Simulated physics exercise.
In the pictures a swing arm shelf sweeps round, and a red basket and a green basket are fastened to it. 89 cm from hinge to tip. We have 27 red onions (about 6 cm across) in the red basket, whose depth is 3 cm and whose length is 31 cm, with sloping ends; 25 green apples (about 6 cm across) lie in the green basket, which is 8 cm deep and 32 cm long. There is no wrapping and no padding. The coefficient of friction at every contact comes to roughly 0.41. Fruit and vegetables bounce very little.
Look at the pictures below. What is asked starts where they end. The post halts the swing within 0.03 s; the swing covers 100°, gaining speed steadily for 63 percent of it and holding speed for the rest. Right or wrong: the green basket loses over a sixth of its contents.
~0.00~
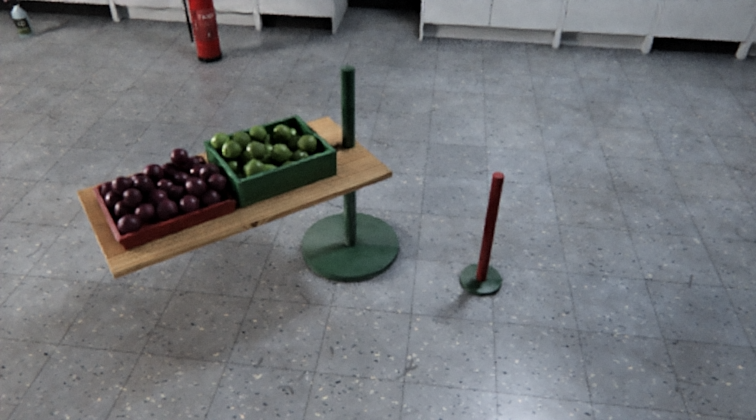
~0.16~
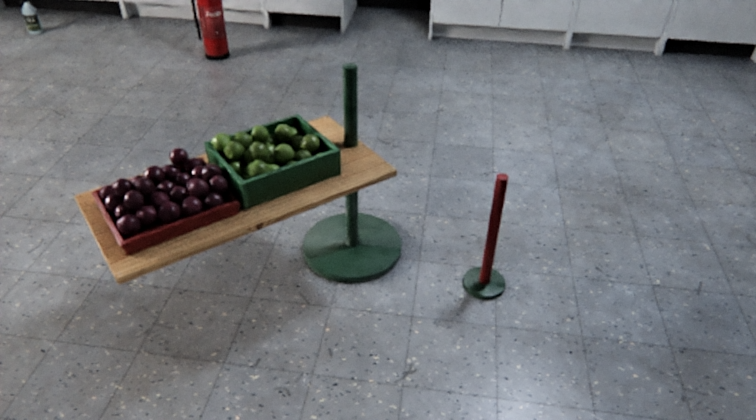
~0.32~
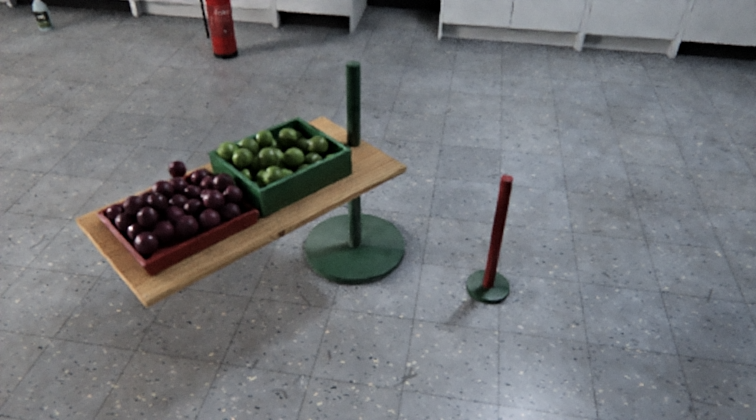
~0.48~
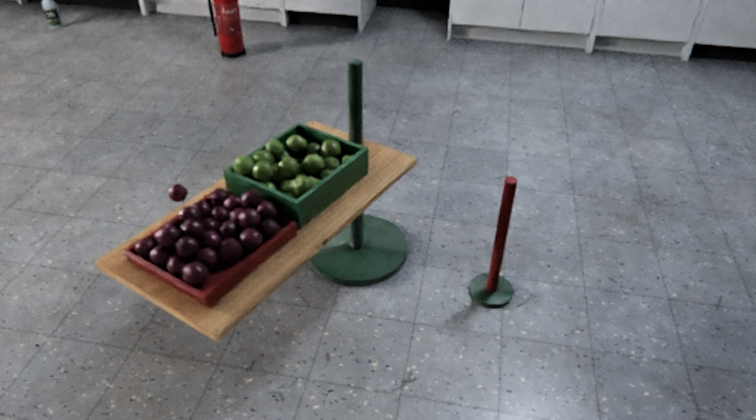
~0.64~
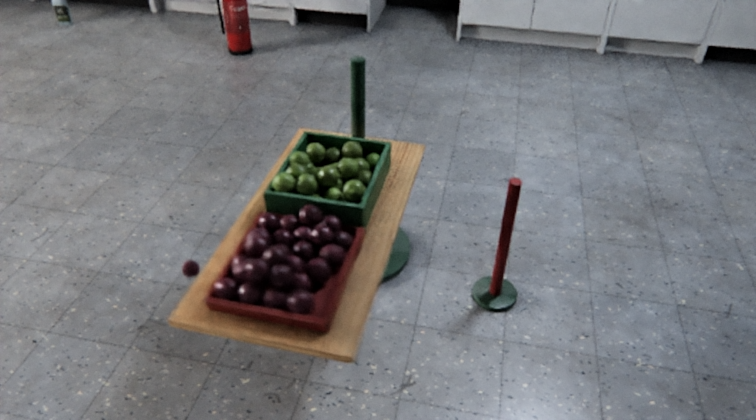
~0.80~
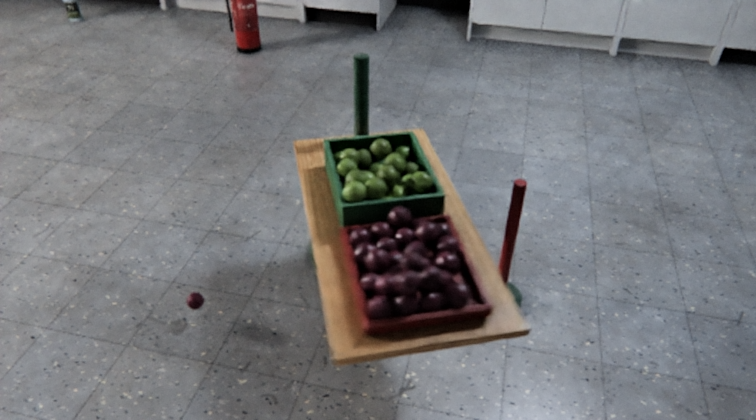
Wrong.
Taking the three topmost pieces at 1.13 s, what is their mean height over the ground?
Close to 68 cm up.
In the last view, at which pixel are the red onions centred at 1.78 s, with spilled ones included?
Around (519, 235) in pixels.
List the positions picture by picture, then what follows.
In the first picture (we follow the rim corner now nearest the camera), green basket (its farthest corner) at (294, 116); red basket at (121, 237); swung 0°; nothing out yet.
The second picture shows green basket at (295, 116); red basket at (124, 242); swung 3°.
The third picture shows green basket at (296, 118); red basket at (147, 262); swung 12°; 1 out, the lowest onion at (178, 170).
The fourth picture shows green basket at (297, 125); red basket at (205, 294); swung 27°; 1 out, the lowest onion at (178, 193).
The fifth picture shows green basket at (305, 133); red basket at (324, 319); swung 49°; 1 out, the lowest onion at (191, 269).
The sixth picture shows green basket at (327, 141); red basket at (489, 303); swung 75°; 1 out, the lowest onion at (195, 301).
After 0.93 s, it reaches the stop.
After 1.01 s, 2 of 27 out of the red basket and 0 of 25 out of the green basket.
After 1.13 s, 4 of 27 out of the red basket and 0 of 25 out of the green basket.
After 1.35 s, 8 of 27 out of the red basket and 0 of 25 out of the green basket.
When it is over (at 1.78 s), 8 of 27 out of the red basket and 0 of 25 out of the green basket. Asked share, 0 of 25, 0 per cent.
